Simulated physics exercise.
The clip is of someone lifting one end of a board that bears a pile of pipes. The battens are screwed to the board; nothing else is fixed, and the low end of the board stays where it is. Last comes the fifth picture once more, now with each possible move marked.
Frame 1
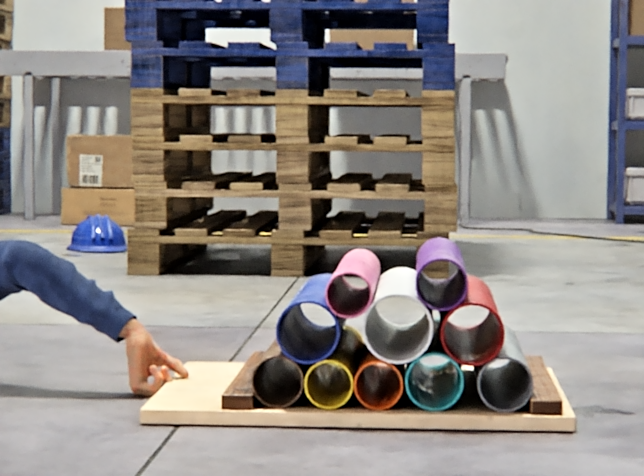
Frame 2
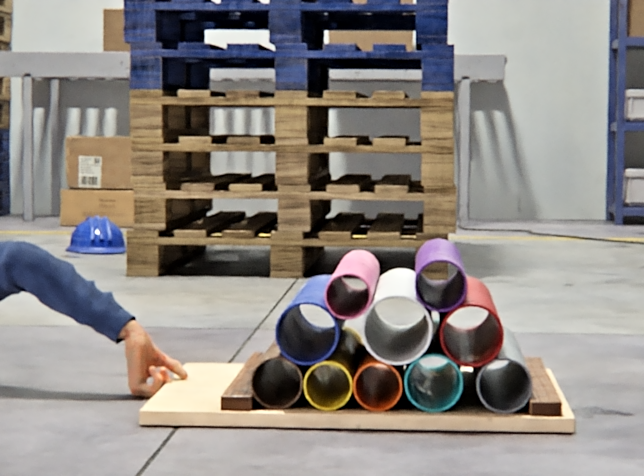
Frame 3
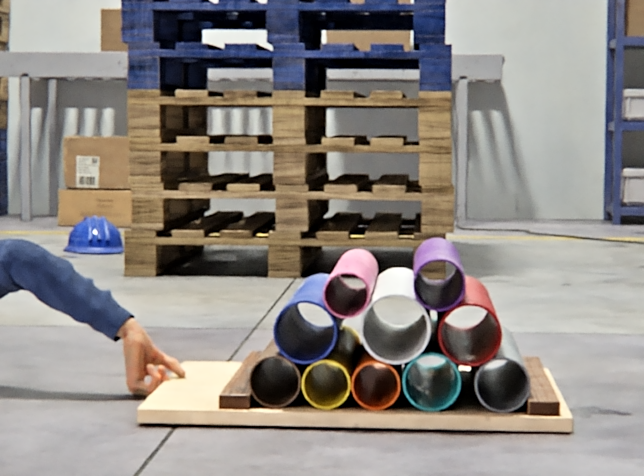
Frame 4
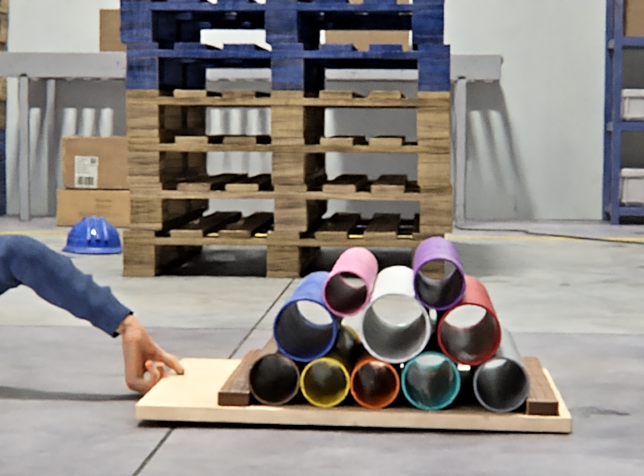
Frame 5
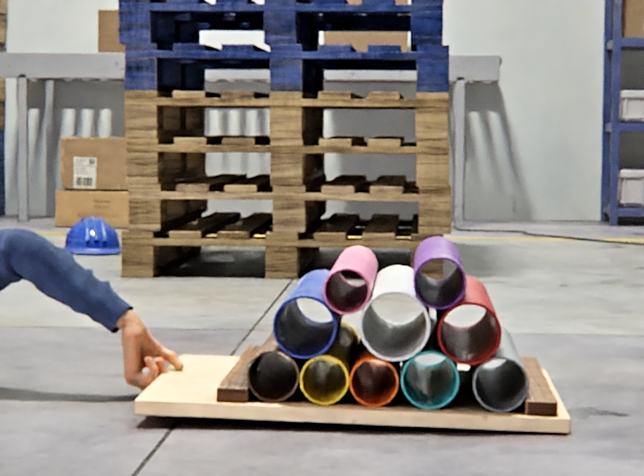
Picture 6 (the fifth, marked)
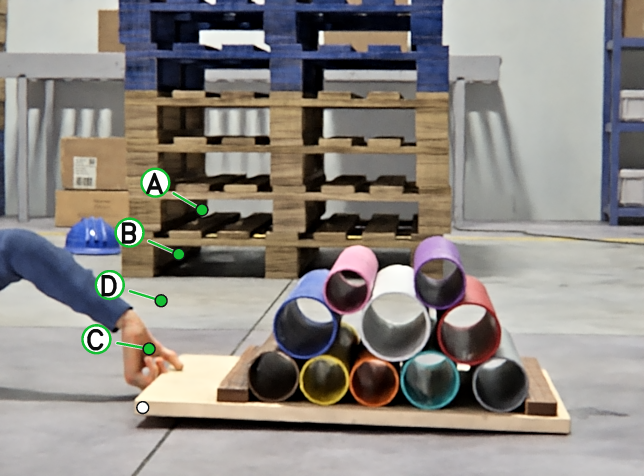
At first, a board lies on a warehouse floor with a hand at its left end and colourful pipes piled between two brown battens. The hand then raises that end very slightly, tilting the board a little, while the pipes stay stacked with barely any visible change.
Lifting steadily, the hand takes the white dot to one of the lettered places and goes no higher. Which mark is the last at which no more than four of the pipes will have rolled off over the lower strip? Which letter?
It can be raised to B.
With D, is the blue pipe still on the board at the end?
Yes, with D.
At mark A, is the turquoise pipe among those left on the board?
Yes, with A.
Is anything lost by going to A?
Yes, at A.
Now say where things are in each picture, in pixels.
In the first frame, brown pipe (278, 381); yellow pipe (329, 385); orange pipe (378, 385).
In the second frame, orange pipe (378, 386); turquoise pipe (433, 383).
In the third frame, board (360, 387); brown pipe (275, 381); blue pipe (305, 332).
In the fourth frame, board (359, 385); brown pipe (274, 379); yellow pipe (325, 382).
In the fifth frame, board (357, 383); brown pipe (274, 376); yellow pipe (325, 380).
On the copy, A at (202, 210); B at (179, 254); C at (149, 349); D at (161, 301); the white dot at (142, 407).
On B. First, board at 15°.
Then, board at 23°.
Finally, board at 23°, one over the low batten (red).
By contrast, A five over the low batten; C none over the low batten; D none over the low batten.
